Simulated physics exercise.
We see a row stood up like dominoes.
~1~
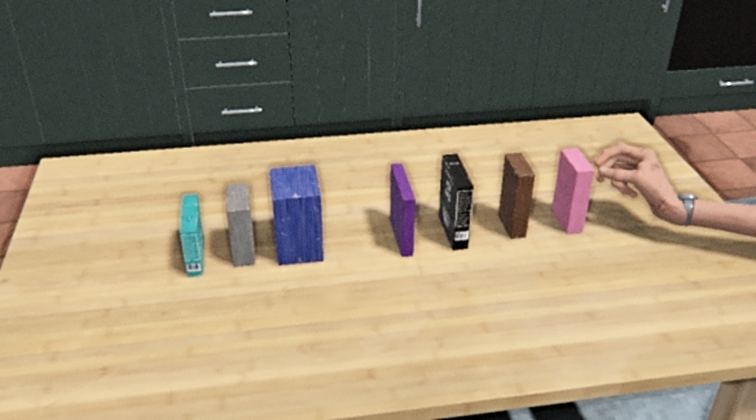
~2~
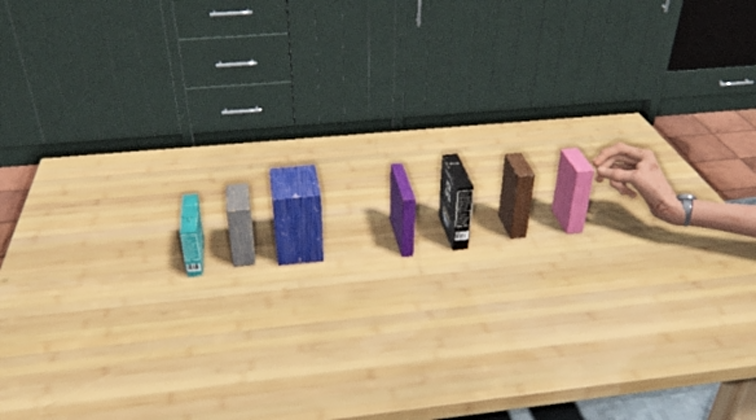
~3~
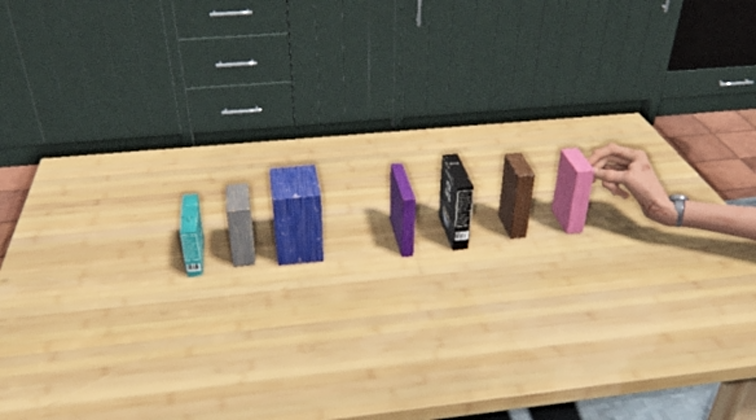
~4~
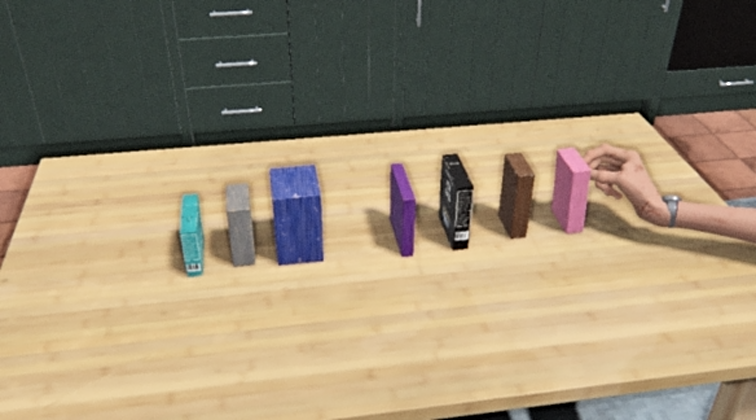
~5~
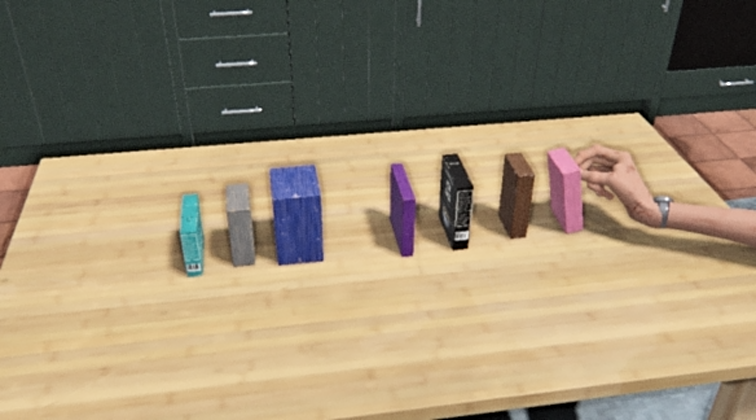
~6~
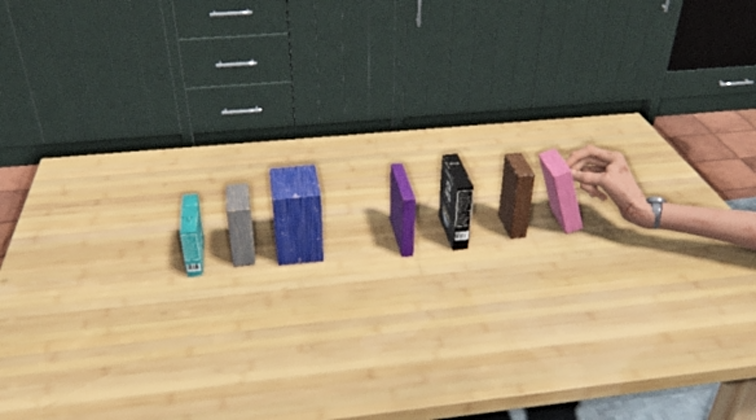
In a kitchen with dark cabinets and reddish floor tiles, a pale wooden table is seen from slightly above by a still camera. Upright in a row, left to right, stand a teal packet, a grey board, a thick blue block, then after a gap a purple board, a black packet, a brown board and a pink one. A hand reaching from the right pushes the pink board, which tilts leftward toward the brown one while the others stay still.
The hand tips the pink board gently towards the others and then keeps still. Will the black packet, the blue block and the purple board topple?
The black packet falls over, the blue block is still upright, the purple board falls over.
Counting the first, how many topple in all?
In all, 4.
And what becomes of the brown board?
The brown board topples.
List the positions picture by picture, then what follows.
The first frame shows black packet (456, 202); blue block (296, 215); purple board (402, 210).
The second frame shows brown board (516, 196); grey board (240, 225).
The third frame shows brown board (516, 196); grey board (240, 225).
The fourth frame shows pink board 3° over; brown board (516, 196); grey board (240, 225).
The fifth frame shows pink board 11° over; brown board (516, 196); grey board (240, 225).
The sixth frame shows pink board 18° over; black packet (456, 202); blue block (296, 215); purple board (402, 210).
Then, 0.20 s on from there, pink board 45° over; brown board turned 14° from how it was put.
Then, 0.40 s on from there, pink board 71° over; black packet turned 46° from how it was put near (424, 209); purple board turned 19° from how it was put near (391, 211); brown board turned 67° from how it was put.
Then, 0.50 s on from there, pink board 72° over; black packet turned 74° from how it was put near (410, 221); purple board turned 71° from how it was put near (365, 227); brown board turned 75° from how it was put.
In the end, toppled on the table, brown board, black packet and purple board; the other 2 unmoved. At the end, from the last picture's camera, black packet near (407, 224), blue block near (296, 215).
